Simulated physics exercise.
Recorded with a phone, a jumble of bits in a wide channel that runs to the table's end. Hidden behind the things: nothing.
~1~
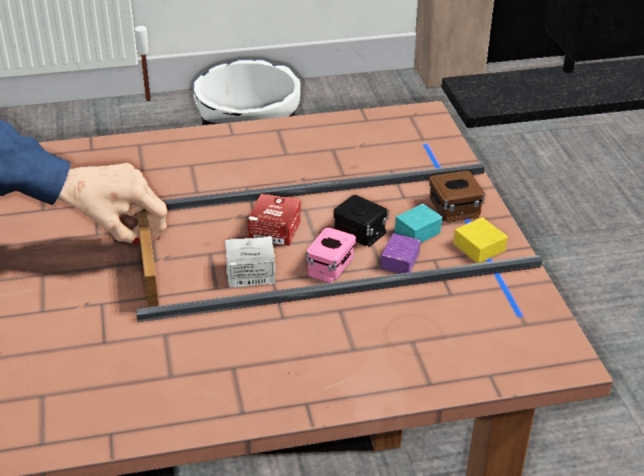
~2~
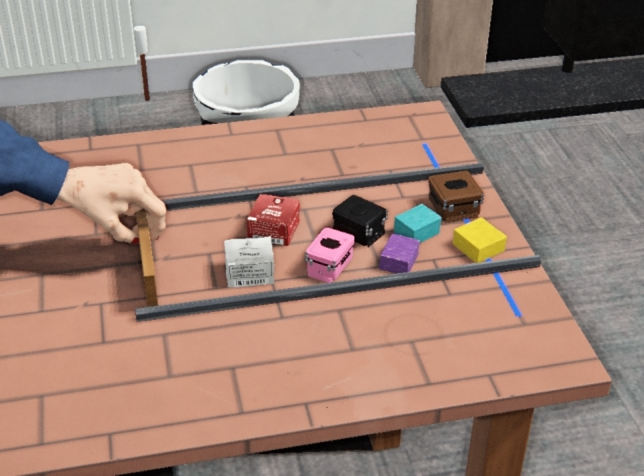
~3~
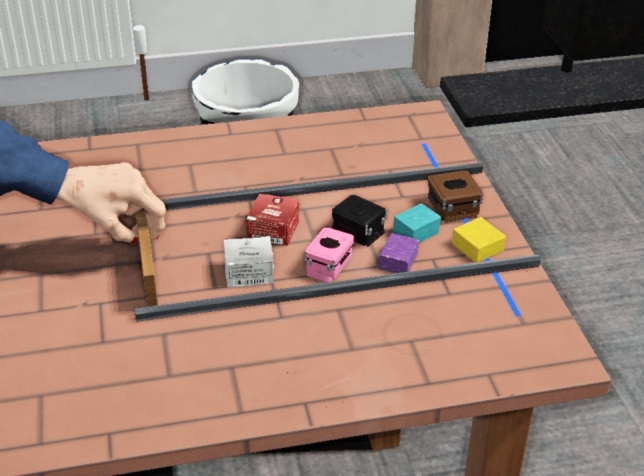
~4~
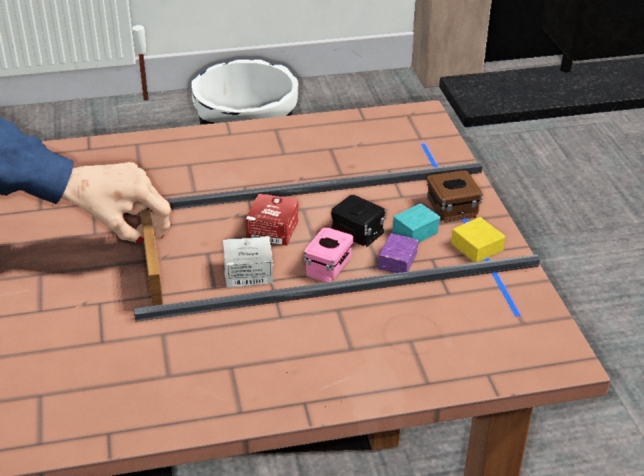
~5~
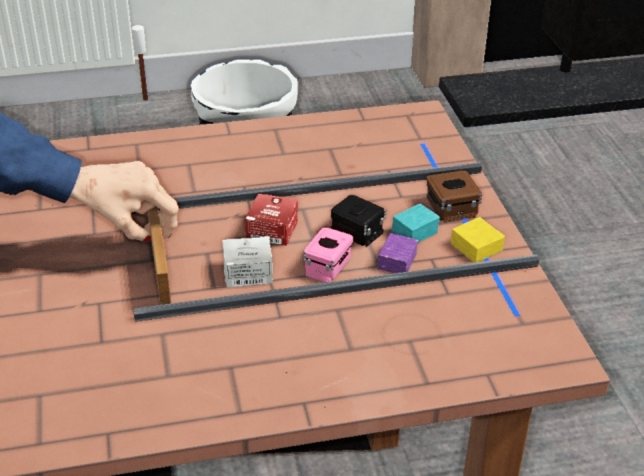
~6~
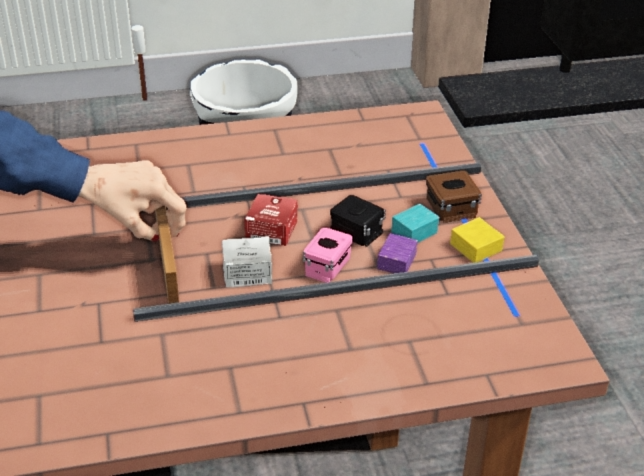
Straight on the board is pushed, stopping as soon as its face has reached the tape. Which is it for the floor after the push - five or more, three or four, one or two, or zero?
The count that falls off is at least five.
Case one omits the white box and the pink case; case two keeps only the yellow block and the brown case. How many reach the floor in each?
You'd get 3 in the first case and 3 in the second one.
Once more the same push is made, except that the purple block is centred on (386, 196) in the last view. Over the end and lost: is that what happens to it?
It goes down.
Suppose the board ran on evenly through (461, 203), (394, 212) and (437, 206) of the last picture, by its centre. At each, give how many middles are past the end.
Middles past end - pos 1: 5, pos 2: 1, pos 3: 2.
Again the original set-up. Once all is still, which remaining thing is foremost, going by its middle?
It would be the black case, I'd say.
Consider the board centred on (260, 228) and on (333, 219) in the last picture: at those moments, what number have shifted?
I make it 3 at the first spot and 6 at the other.
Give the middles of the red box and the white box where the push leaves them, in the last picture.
For the red box it's (467, 178), and for the white box it's (501, 233).
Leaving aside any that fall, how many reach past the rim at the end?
1.
Early on, none off yet; yellow block at rest near (477, 240); brown case at rest near (453, 196); turquoise block at rest near (415, 225).
A while later, none off yet; yellow block travelled about its own width near (504, 236); brown case at rest near (455, 193); turquoise block travelled about its own width near (448, 224).
Finally, the number that fall off is five or more; lost, pink case, purple block, turquoise block, brown case and yellow block.
